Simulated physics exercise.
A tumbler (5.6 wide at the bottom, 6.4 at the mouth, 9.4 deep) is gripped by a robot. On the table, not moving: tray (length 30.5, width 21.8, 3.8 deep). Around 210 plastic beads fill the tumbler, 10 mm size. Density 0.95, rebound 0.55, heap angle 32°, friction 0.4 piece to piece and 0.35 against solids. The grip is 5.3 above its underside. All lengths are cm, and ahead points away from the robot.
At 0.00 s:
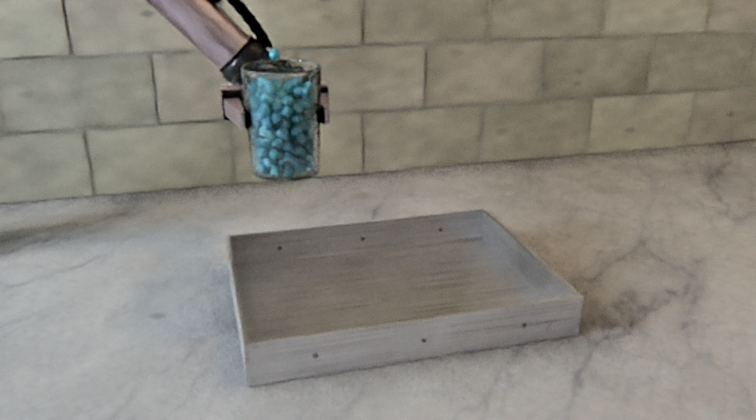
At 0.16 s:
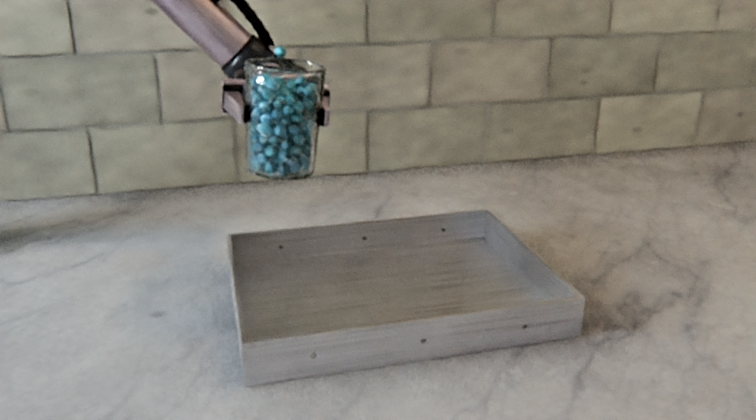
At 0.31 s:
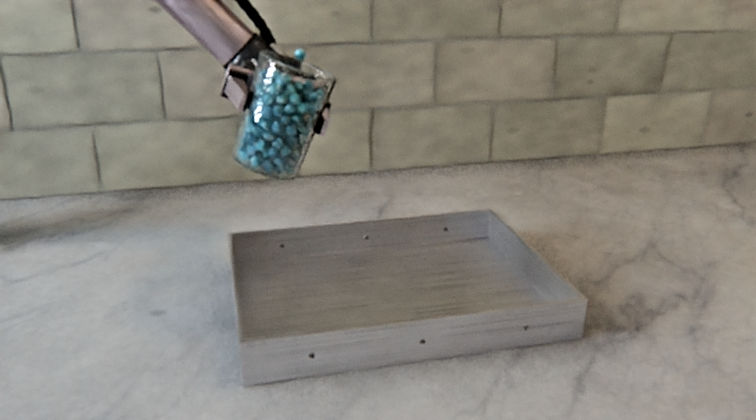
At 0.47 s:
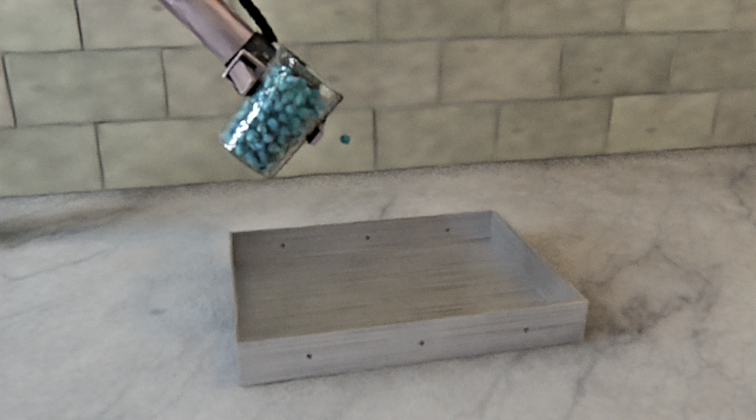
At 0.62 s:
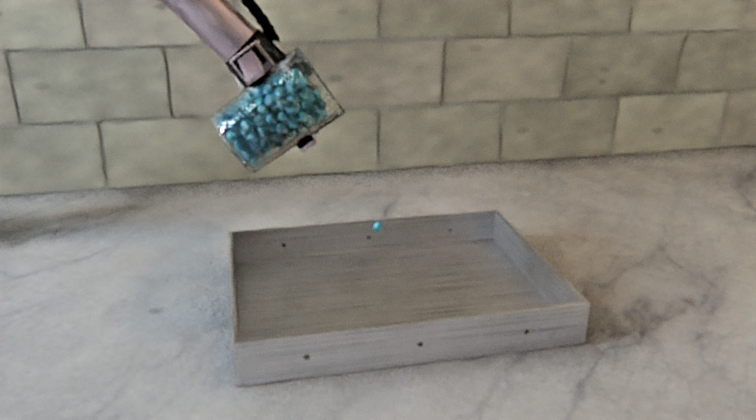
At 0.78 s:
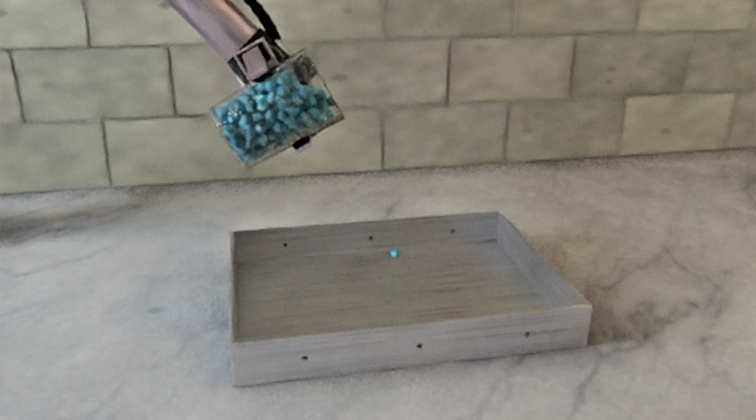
A grey marble-patterned counter in front of a pale brick-tiled wall is seen from slightly above, the view shifting very slightly. A robot arm at upper left grips a clear tumbler full of small blue-green beads above an empty, shallow grey tray. The arm tilts the tumbler steadily to the right, well past halfway to horizontal, and one bead drops from its mouth into the tray.
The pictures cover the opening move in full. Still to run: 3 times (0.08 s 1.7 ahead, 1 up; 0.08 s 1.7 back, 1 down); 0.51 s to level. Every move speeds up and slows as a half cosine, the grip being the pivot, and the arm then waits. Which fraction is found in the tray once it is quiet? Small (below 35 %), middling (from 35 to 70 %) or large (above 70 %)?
A small share, below 35 %, ends in the tray.
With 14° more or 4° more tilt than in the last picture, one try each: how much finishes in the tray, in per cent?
About 50 and 35 per cent.
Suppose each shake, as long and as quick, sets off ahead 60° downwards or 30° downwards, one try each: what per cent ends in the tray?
Some 5 and 5 per cent.
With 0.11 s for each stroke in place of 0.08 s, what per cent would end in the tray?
In that case some 15 per cent.
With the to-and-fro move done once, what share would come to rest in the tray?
In that case some 15 per cent.
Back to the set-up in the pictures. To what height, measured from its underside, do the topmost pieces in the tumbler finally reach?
About 8.0 cm.
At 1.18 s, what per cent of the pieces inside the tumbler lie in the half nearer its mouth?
About 40 per cent.
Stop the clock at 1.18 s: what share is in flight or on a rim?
Roughly 8 per cent.
After 1.18 s, tilted 62° forward, highest piece 23 above the table; 163 in the tumbler, 26 in the tray, 17 in flight or on a rim.
After 1.57 s, tilted 20° forward, highest piece 23 above the table; 150 in the tumbler, 56 in the tray.
After 1.97 s, level, highest piece 23 above the table; 150 in the tumbler, 56 in the tray.
After 3.02 s, level, highest piece 23 above the table; 150 in the tumbler, 56 in the tray.
At rest, 150 in the tumbler, 56 in the tray. That is 27 % in the tray.
